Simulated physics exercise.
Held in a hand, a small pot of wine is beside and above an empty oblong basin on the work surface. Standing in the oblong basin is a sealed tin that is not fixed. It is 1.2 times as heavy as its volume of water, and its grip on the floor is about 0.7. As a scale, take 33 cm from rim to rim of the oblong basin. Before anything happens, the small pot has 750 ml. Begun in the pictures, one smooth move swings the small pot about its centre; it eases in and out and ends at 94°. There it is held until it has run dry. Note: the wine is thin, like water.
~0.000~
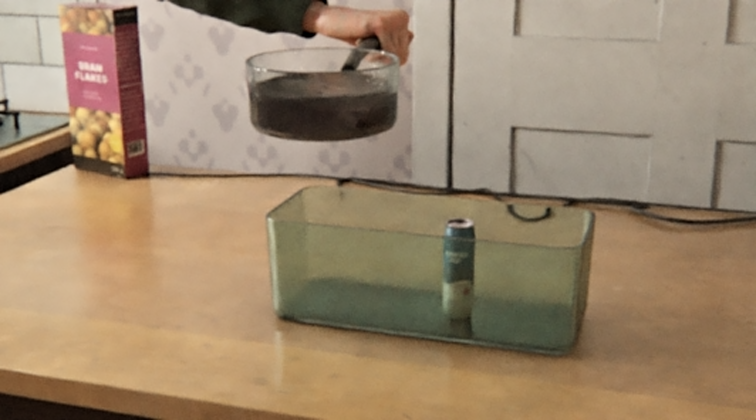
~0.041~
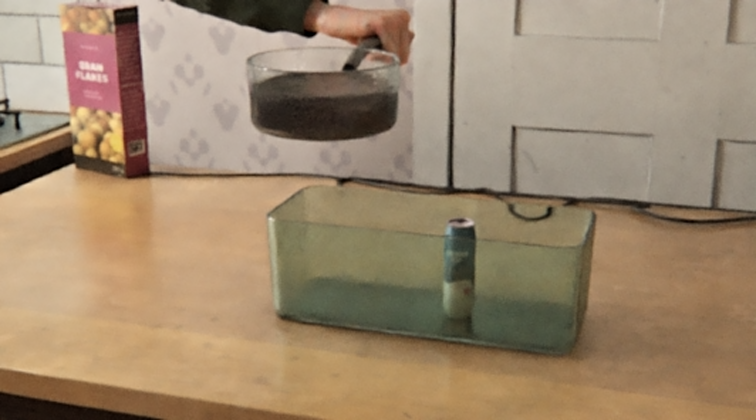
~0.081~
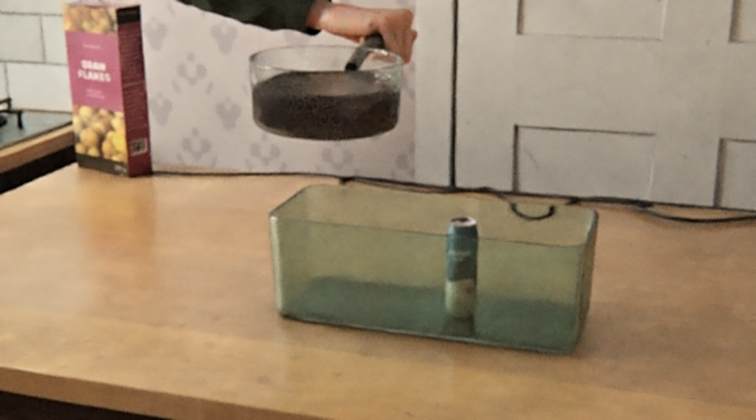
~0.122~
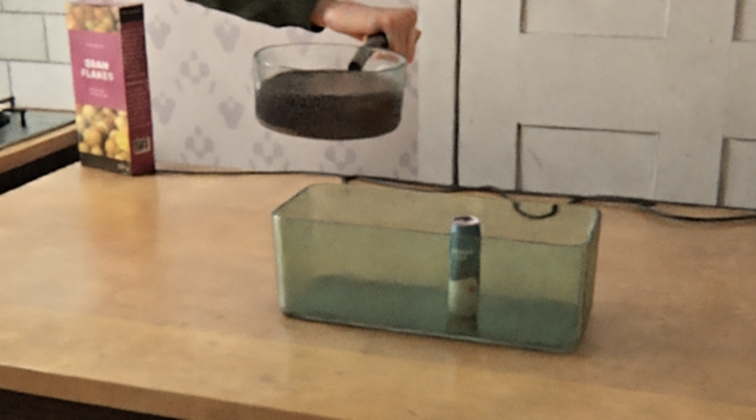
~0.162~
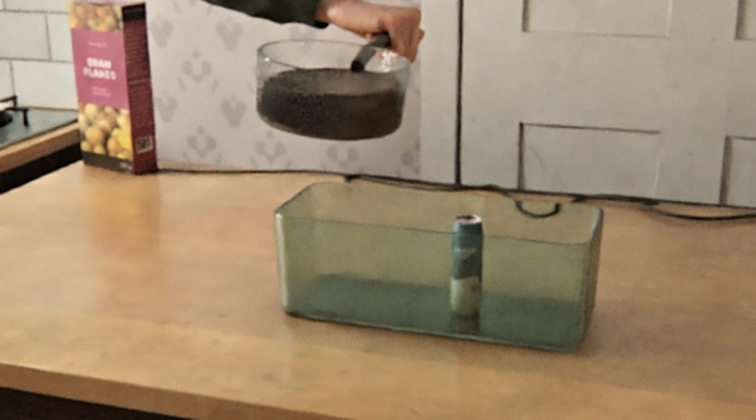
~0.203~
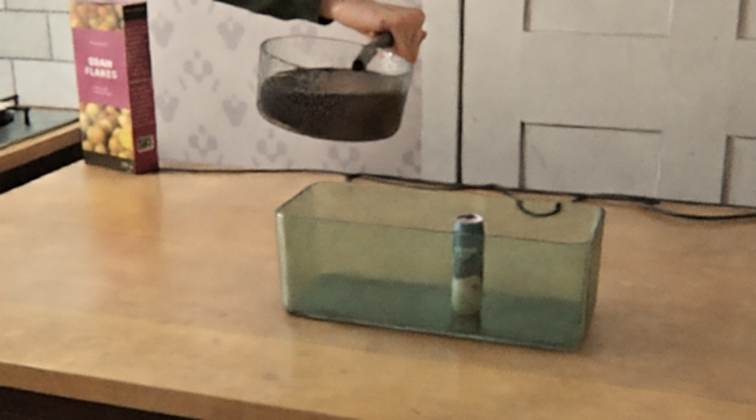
To begin with, a hand holds a clear pot of dark liquid level, above and to the left of a drink can standing in a greenish oblong basin on a wooden worktop. Then the hand slowly tilts the pot slightly, its right side dipping lower, while the can and basin stay put.
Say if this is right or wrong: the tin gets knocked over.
Wrong, it stays standing.
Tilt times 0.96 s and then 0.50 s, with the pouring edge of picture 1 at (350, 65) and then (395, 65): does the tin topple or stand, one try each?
First it stays on its base; then it tips over.
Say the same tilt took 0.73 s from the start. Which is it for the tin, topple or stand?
The tin stays on its base.
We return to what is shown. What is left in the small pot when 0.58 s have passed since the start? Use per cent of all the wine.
About 66 percent.
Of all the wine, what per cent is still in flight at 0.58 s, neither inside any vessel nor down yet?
Some 30 per cent, I reckon.
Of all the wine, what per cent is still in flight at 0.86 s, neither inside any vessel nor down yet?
Roughly 10 per cent.
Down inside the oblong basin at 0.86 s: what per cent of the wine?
Roughly 74 percent of it.
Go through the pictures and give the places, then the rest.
It leans 0°; its right rim is at (395, 65); the wine meets the walls at (260, 81) and (393, 88); the oblong basin's rim runs from (286, 203) to (588, 231); the tin's top is at (460, 227), in the first picture.
It leans 0°; its right rim is at (395, 65); the wine meets the walls at (261, 80) and (394, 88), in the second picture.
It leans 2°; its right rim is at (398, 66); the wine meets the walls at (263, 79) and (397, 87), in the third picture.
It leans 4°; its right rim is at (402, 68); the wine meets the walls at (266, 77) and (400, 87), in the fourth picture.
It leans 6°; its right rim is at (406, 70); the wine meets the walls at (268, 75) and (402, 87), in the fifth picture.
It leans 10°; its right rim is at (408, 74); the wine meets the walls at (269, 74) and (404, 87), in the sixth picture.
After 0.58 s the tilt is 62° and 65 per cent is still to pour; the tin stands where it began.
After 0.86 s the tilt is 91° and 17 per cent is still to pour; the tin stands where it began.
After 1.15 s the tilt is 94° and 3 per cent is still to pour; the tin stands where it began.
After 1.46 s the tilt is 94° and 1 per cent is still to pour; the tin stands where it began.
In the end the tin stands where it began.
